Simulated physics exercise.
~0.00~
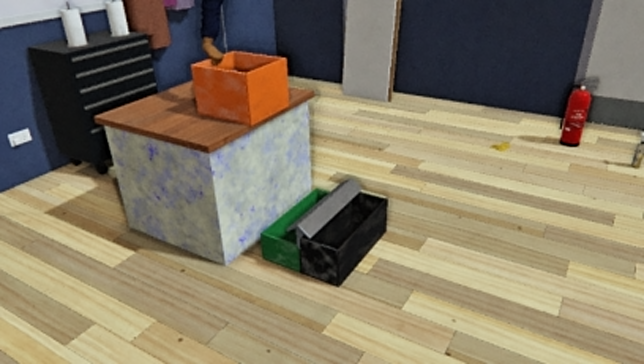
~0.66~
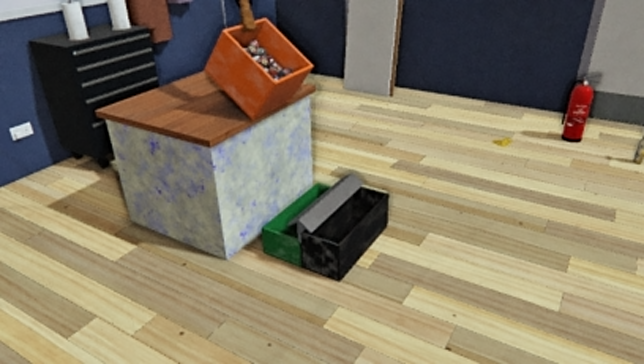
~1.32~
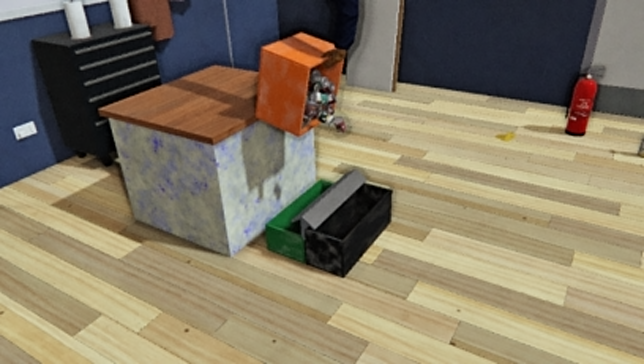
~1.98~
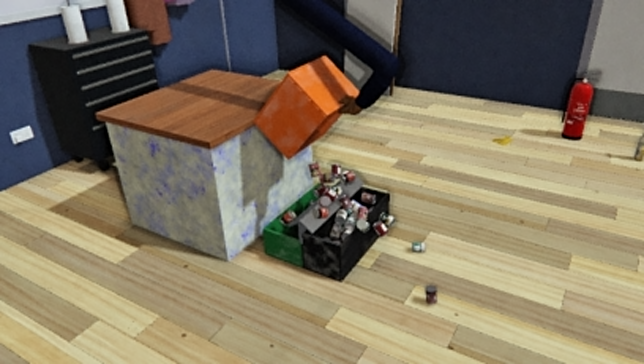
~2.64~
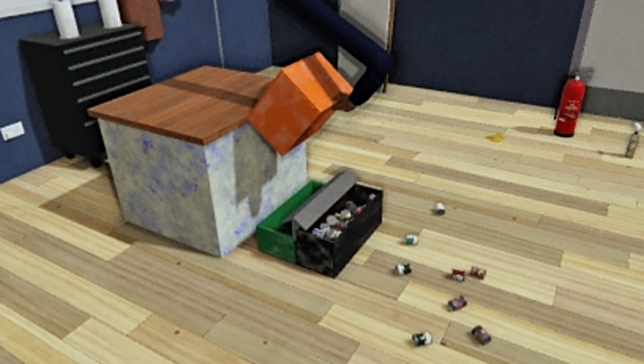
In a workshop with a pale plank floor, an orange crate sits on a wooden-topped bench, with a green box and a black bin side by side on the floor to its right. An arm behind the bench lifts and tilts the crate, revealing a load of small tins. The crate swings over the bench's right edge and the tins begin to slide out. It tips further, and they tumble down mostly into the black bin, while a few bounce past it. Finally the crate hangs tilted, with many tins in the black bin and several scattered on the floor beyond.
